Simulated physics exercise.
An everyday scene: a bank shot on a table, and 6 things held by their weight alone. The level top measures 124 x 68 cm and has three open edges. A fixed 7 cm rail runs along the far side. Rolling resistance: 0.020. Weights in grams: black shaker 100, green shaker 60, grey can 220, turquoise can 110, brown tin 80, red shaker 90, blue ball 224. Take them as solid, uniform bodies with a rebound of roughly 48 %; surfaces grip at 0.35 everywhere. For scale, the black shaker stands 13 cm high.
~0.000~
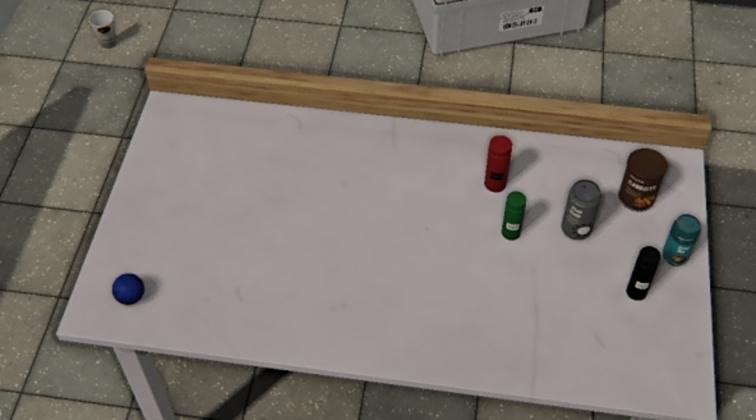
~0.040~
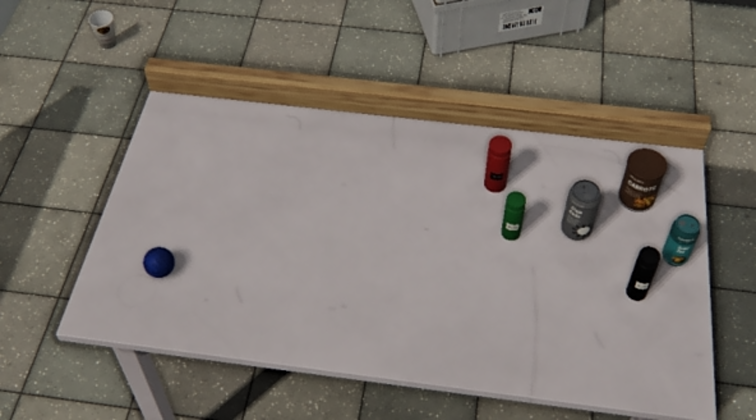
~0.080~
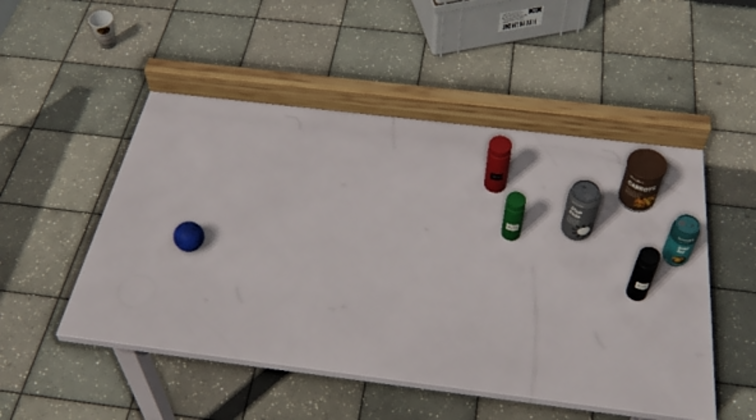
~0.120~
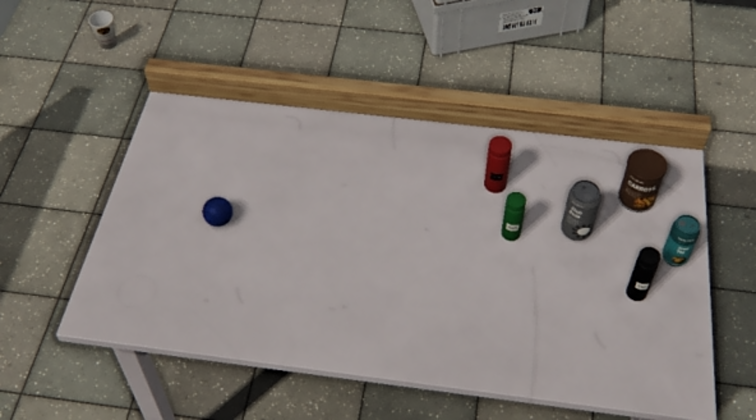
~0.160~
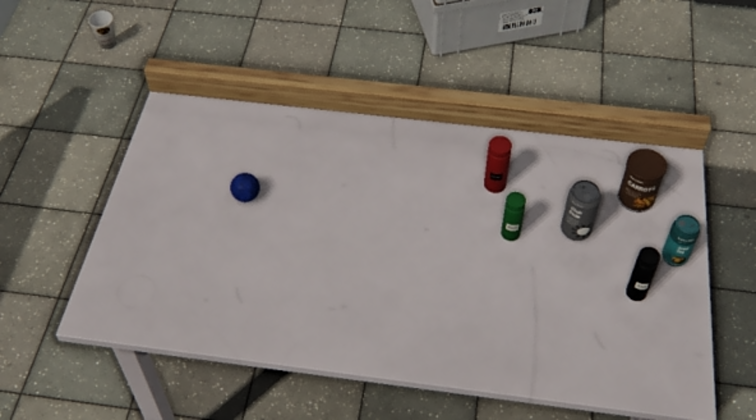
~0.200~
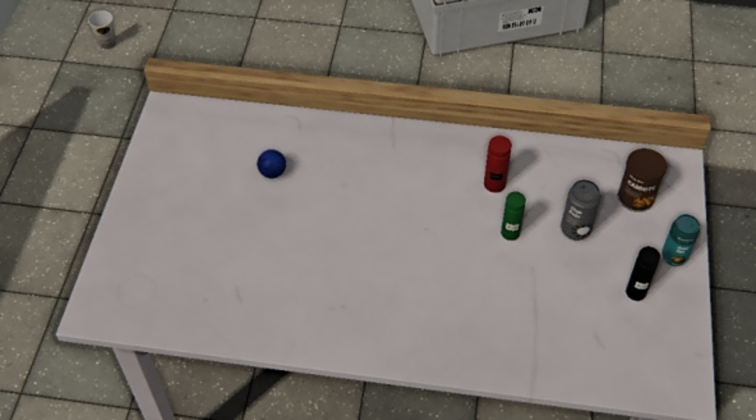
Blue ball rolling diagonally up and right across a white table toward the wooden backboard, with colourful containers standing still at right.
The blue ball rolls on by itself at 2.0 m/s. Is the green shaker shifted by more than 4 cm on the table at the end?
The green shaker ends elsewhere.
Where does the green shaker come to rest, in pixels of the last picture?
Around (575, 305).
By 0.50 s, blue ball near (396, 160).
By 0.90 s, blue ball near (523, 222); green shaker tilted 12° near (541, 236).
By 1.10 s, blue ball near (564, 244); green shaker on its side near (572, 281).
By 1.90 s, blue ball near (644, 327); green shaker on its side near (575, 305).
When it is over (3.5 s), lying over on the table, green shaker; the other 5 within 4 cm of the start. End places, in pixels of the last picture, green shaker near (575, 305).
